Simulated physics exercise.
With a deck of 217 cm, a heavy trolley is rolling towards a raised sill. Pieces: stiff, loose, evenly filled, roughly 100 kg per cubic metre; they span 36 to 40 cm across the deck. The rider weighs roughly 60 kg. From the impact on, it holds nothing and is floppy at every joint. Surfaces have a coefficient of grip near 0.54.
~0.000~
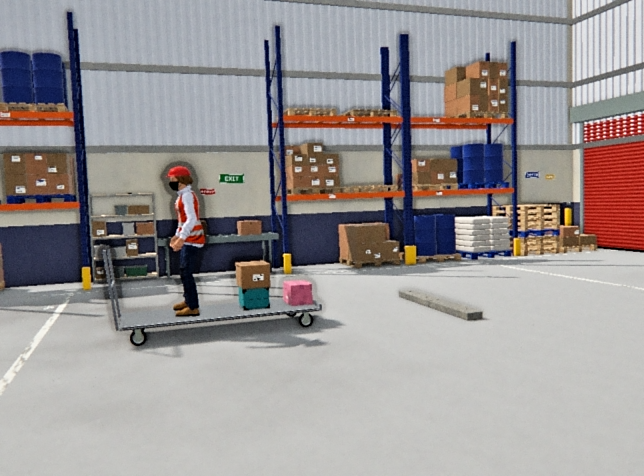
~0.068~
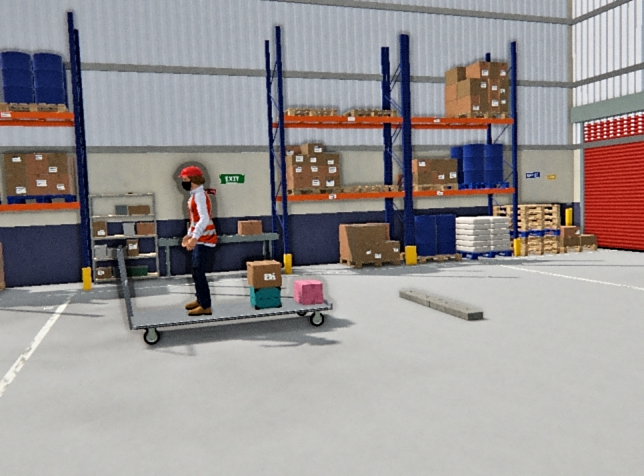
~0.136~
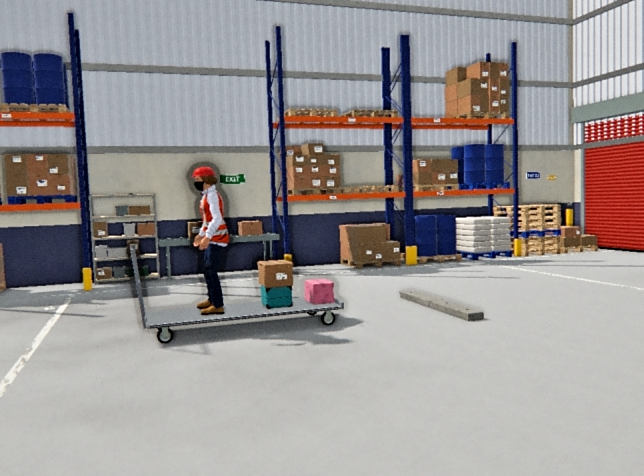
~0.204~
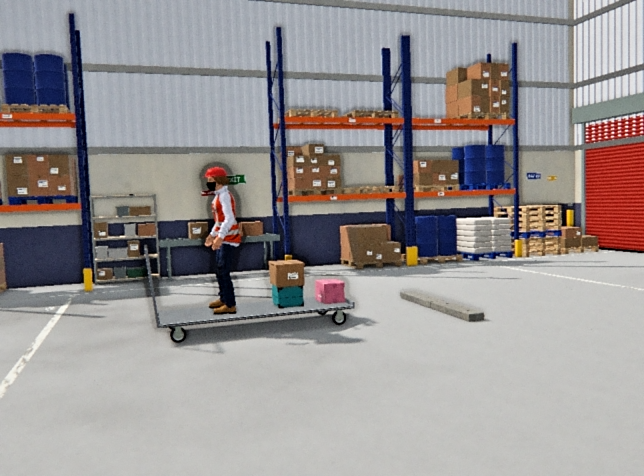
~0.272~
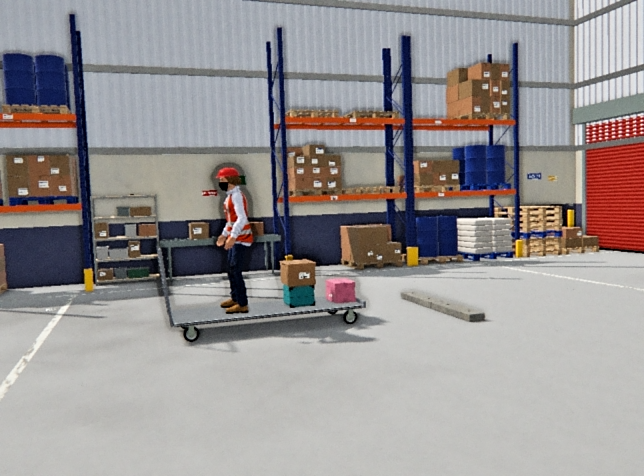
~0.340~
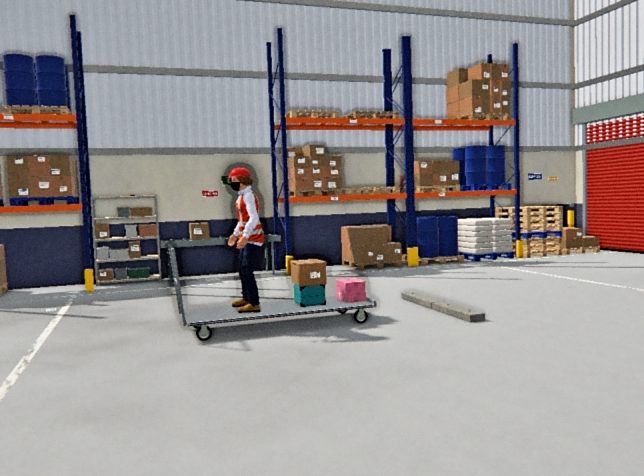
In this clip, a worker in a red cap and vest stands on a flat cart carrying stacked brown and teal boxes and a pink carton, as it rolls a short way right across a warehouse floor past shelving.
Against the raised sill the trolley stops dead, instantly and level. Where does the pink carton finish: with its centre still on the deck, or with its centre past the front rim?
The pink carton finishes past the front rim.
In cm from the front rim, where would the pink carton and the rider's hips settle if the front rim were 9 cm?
The pink item would end 20 cm behind the front rim, and the hips 30 cm behind it.
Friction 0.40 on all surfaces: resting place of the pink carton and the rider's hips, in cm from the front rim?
Then the pink one ends up 100 cm beyond the rim while the hips stay 40 cm back from it.
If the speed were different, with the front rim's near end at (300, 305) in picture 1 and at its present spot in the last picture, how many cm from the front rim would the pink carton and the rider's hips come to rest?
In that case pink 90 past, hips 10 past.
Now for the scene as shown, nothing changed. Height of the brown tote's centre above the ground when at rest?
15 cm.
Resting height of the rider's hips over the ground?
Hip height: Approx. 60 cm.
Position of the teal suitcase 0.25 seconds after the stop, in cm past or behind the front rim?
Roughly 45 cm behind it.
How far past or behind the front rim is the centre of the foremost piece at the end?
Past the rim by around 120 cm.
Impact comes at 0.88 s.
After 1.13 s the pink carton is 13 cm behind the rim, tilted 20°, near (428, 281) in the last picture's view.
After 1.43 s the pink carton is 37 cm past the rim, tilted 170°, near (461, 272) in the last picture's view.
After 1.88 s the pink carton is 116 cm past the rim, tilted 90°, near (511, 291) in the last picture's view.
At rest, 4.0 s, past the rim, pink carton and brown tote; behind it, teal suitcase and the rider's hips.
